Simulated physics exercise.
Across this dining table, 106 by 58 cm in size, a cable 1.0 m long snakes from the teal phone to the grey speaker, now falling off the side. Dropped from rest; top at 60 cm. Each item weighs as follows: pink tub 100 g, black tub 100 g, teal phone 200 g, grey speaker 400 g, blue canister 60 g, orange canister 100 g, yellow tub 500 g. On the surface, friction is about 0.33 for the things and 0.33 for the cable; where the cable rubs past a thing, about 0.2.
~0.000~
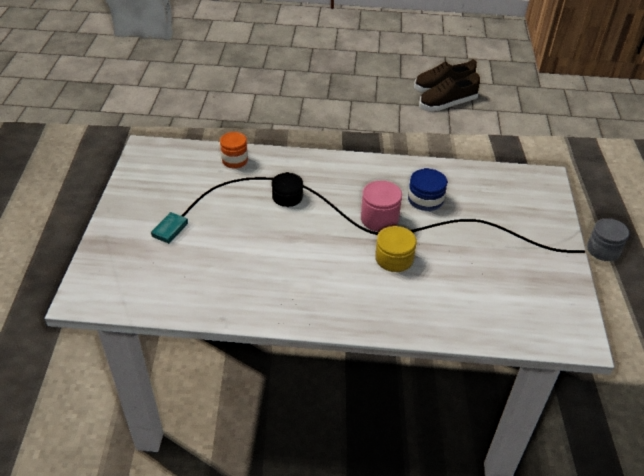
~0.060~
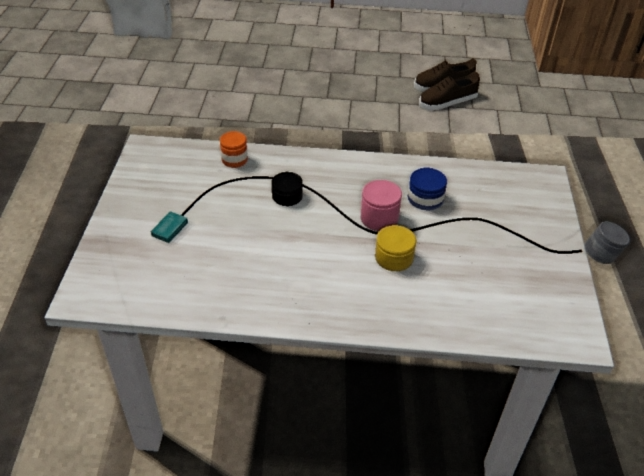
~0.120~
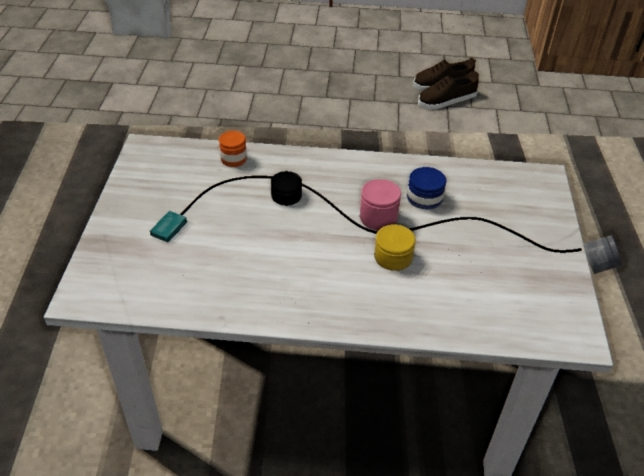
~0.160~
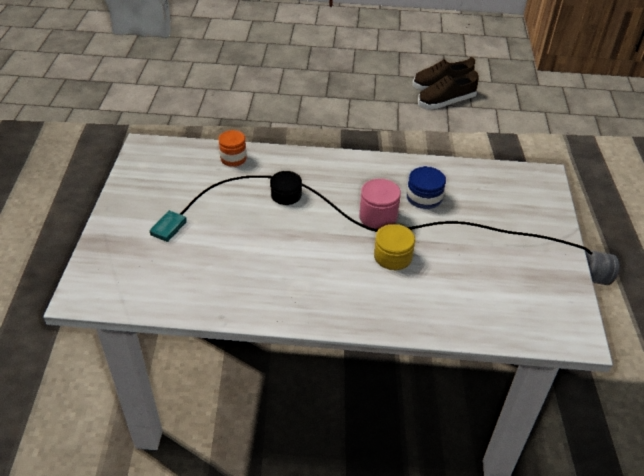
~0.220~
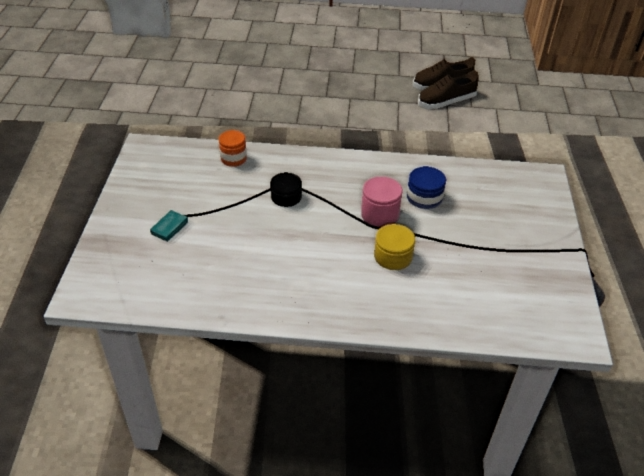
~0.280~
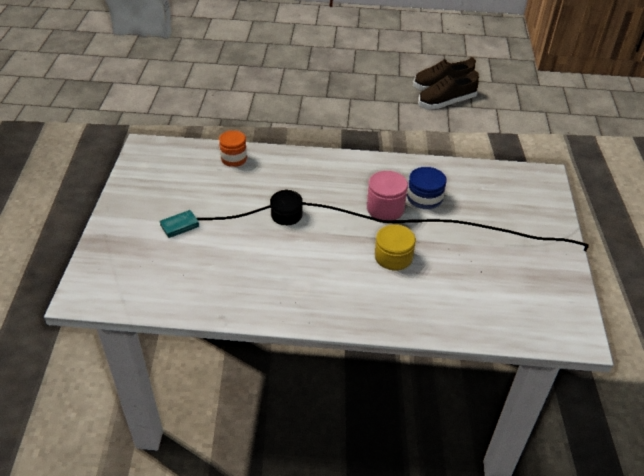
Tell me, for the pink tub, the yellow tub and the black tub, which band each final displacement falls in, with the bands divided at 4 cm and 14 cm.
Bands: Pink tub - middle band, yellow tub - lowest band, black tub - highest band.
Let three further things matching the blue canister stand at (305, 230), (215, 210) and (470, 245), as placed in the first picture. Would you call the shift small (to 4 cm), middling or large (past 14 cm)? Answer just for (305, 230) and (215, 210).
In turn: Middling, large.
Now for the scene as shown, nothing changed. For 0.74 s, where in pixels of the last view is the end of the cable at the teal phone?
About (415, 224).
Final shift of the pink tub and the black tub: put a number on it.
For the pink tub it's 8 cm, while the black tub comes to 35 cm.
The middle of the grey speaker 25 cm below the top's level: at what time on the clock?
Around 0.32 seconds on the clock.
At 0.5 s, the cable's tail end at (316, 230); black tub 30 cm off its start, pink tub 8 cm off its start, teal phone 28 cm off its start.
At 0.7 s, the cable's tail end at (415, 224); black tub 36 cm off its start, pink tub 8 cm off its start, teal phone 49 cm off its start.
At 1.0 s, the cable's tail end at (443, 225); black tub 36 cm off its start at (296, 308), pink tub 8 cm off its start at (395, 171), teal phone 55 cm off its start at (426, 220).
At 1.2 s, the cable's tail end at (443, 225); black tub 36 cm off its start, pink tub 8 cm off its start, teal phone 55 cm off its start.
At 2.4 s, the cable's tail end at (443, 225); black tub 36 cm off its start at (296, 308), pink tub 8 cm off its start at (395, 171), yellow tub 0 cm off its start at (396, 238), teal phone 55 cm off its start at (426, 220).
